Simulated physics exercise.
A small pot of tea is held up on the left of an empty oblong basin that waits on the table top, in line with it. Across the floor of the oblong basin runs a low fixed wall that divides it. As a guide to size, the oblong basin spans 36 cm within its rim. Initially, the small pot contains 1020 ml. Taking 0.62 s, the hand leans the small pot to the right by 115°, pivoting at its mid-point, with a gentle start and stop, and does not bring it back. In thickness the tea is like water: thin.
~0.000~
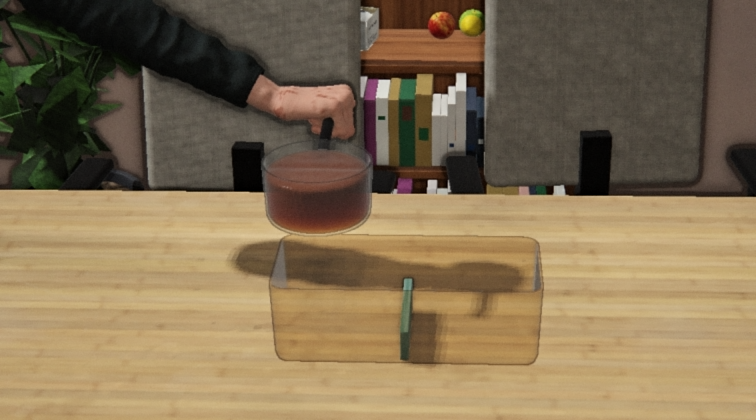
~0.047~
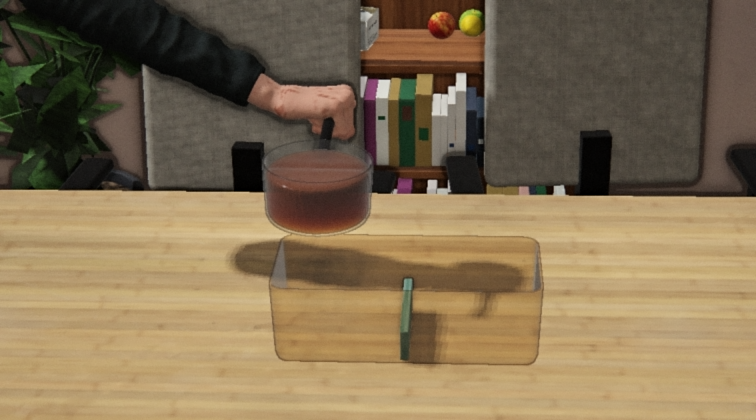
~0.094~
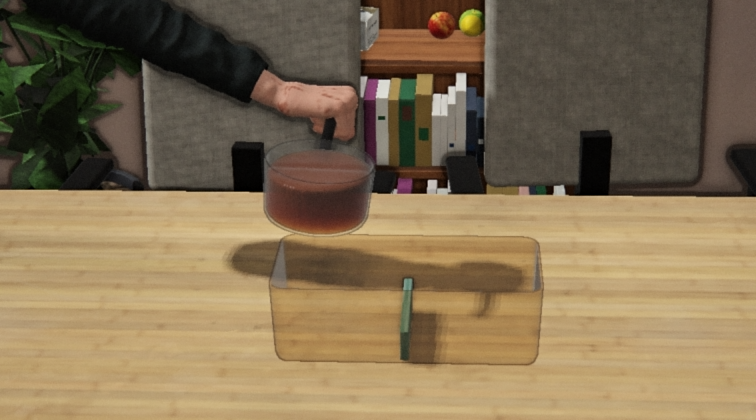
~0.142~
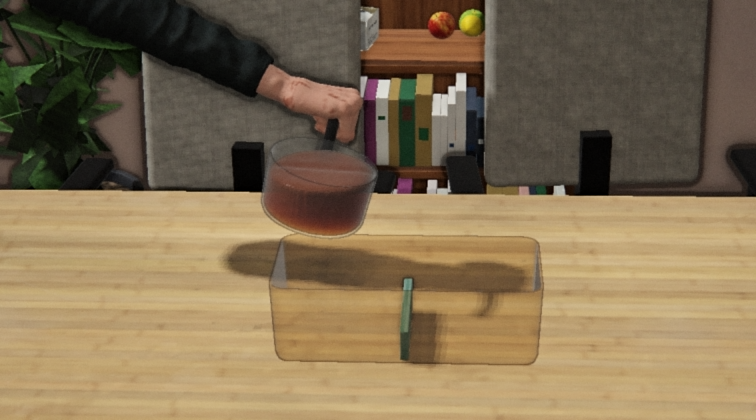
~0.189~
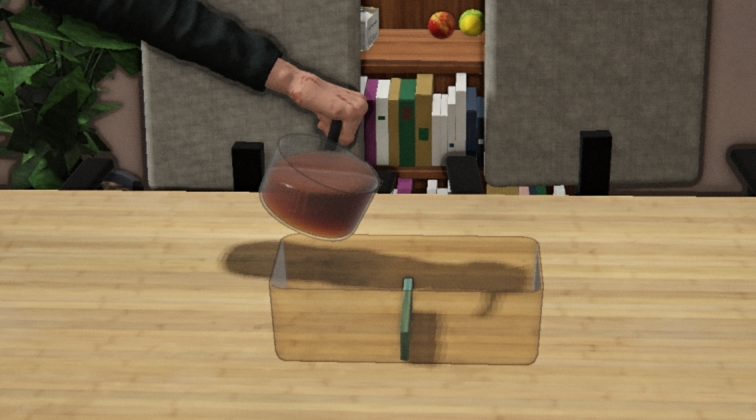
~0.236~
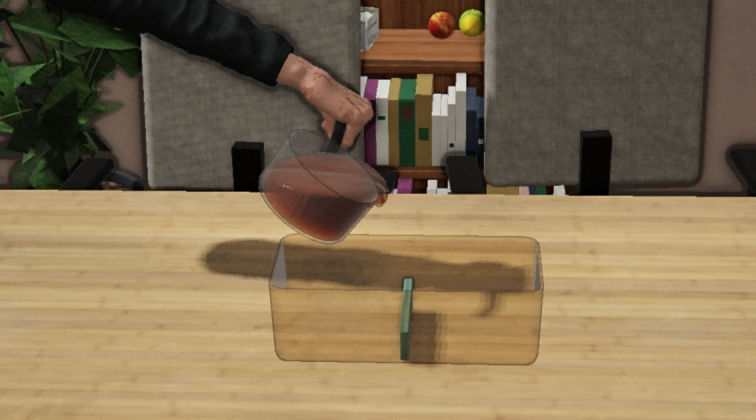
Hand tilting a small clear pot of reddish-brown tea to the right above an empty oblong glass basin on a wooden table.
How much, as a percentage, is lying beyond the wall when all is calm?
Around 46 per cent lies beyond the wall.
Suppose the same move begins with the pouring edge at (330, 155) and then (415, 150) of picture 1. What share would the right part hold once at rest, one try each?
10 per cent first, 85 per cent second.
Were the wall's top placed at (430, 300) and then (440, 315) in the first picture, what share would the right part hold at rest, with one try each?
I'd say 15 percent on the first go, 25 percent on the next.
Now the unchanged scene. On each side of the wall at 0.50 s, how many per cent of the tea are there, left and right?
Left roughly 16 per cent, right roughly 36.
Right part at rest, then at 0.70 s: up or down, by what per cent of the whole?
Result: An increase, close to 1.
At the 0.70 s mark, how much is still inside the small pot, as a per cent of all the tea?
Some 3 per cent.
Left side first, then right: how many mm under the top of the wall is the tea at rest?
About 26 mm on the left, about 28 mm on the right.
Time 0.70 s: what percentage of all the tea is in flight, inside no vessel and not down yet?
Near 5 percent.
By 0.50 s the tilt is 105° and 21 per cent is still to pour, 15 is left of the wall and 35 right of it.
By 0.70 s the tilt is 115° and 3 per cent is still to pour, 47 is left of the wall and 45 right of it.
By 0.90 s the tilt is 115° and 0 per cent is still to pour, 52 is left of the wall and 46 right of it.
By 1.12 s the tilt is 115° and 0 per cent is still to pour, 52 is left of the wall and 46 right of it.
At rest 52 per cent lies left of the wall, 46 right of it and 1 outside.
